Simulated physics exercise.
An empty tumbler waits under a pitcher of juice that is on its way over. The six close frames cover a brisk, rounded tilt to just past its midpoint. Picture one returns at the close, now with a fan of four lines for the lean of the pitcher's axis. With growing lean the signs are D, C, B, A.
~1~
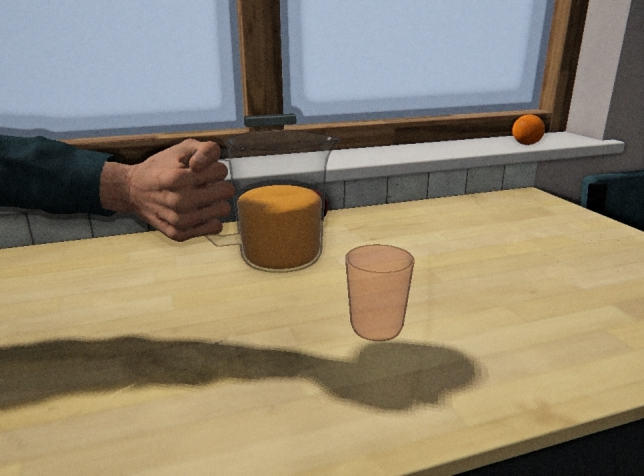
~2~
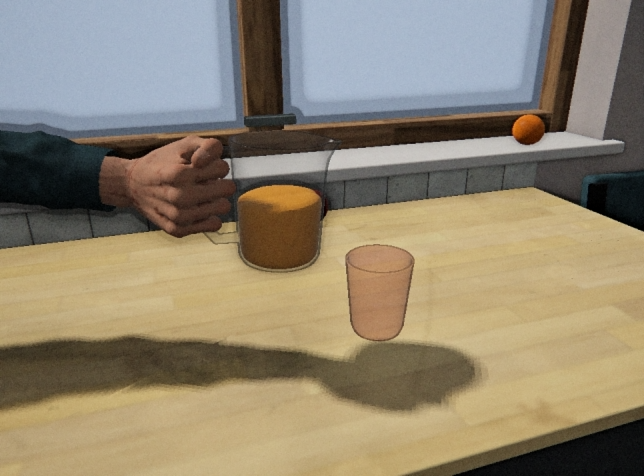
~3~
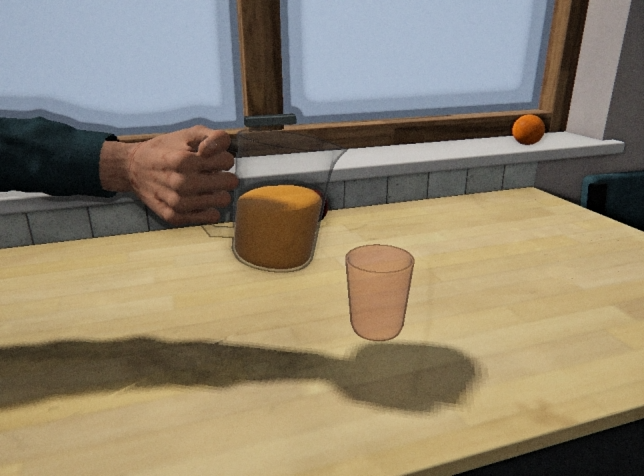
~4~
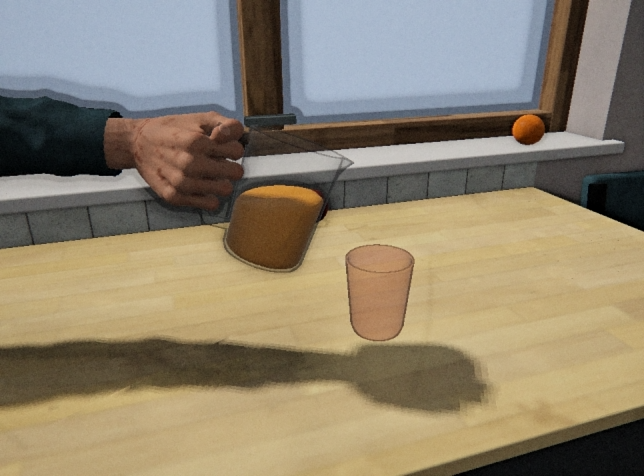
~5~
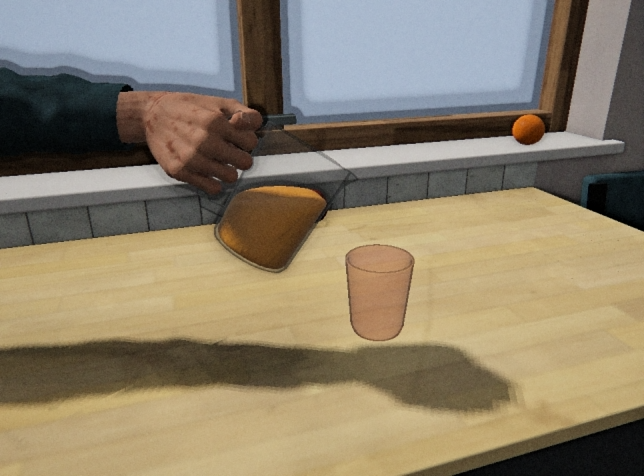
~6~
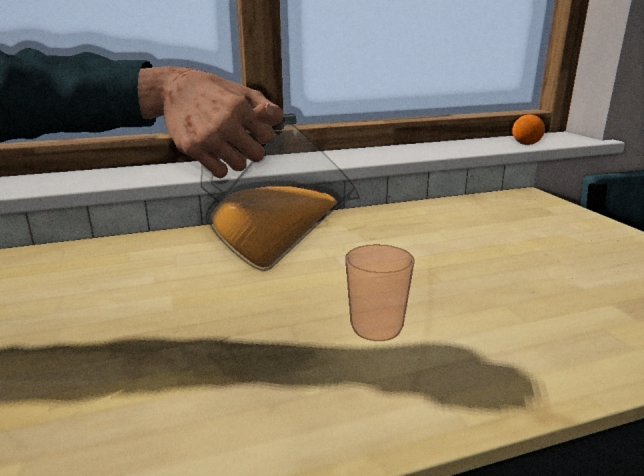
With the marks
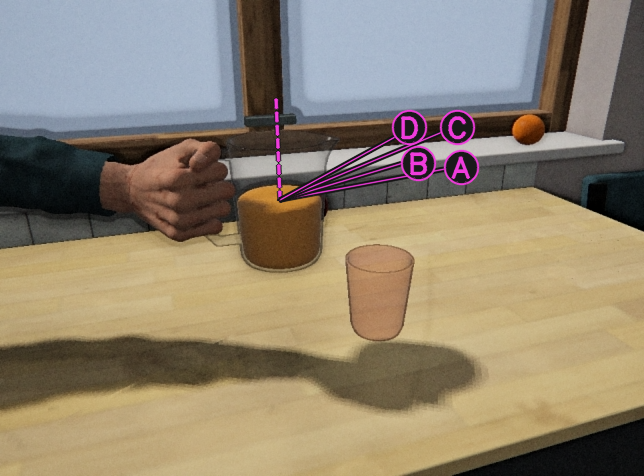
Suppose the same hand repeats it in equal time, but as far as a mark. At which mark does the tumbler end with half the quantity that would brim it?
Mark C.
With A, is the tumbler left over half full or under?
Over half.
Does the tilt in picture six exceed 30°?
Yes, it does.
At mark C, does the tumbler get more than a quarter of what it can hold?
Yes, it does.
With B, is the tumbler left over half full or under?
Over.
In magenta, A at (444, 169); B at (400, 163); C at (440, 132); D at (394, 137).
If A is chosen, the tumbler ends with about 82 % of what it can hold.
If B is chosen, the tumbler ends with about 67 % of what it can hold.
If C is chosen, the tumbler ends with about 49 % of what it can hold.
If D is chosen, the tumbler ends with about 31 % of what it can hold.
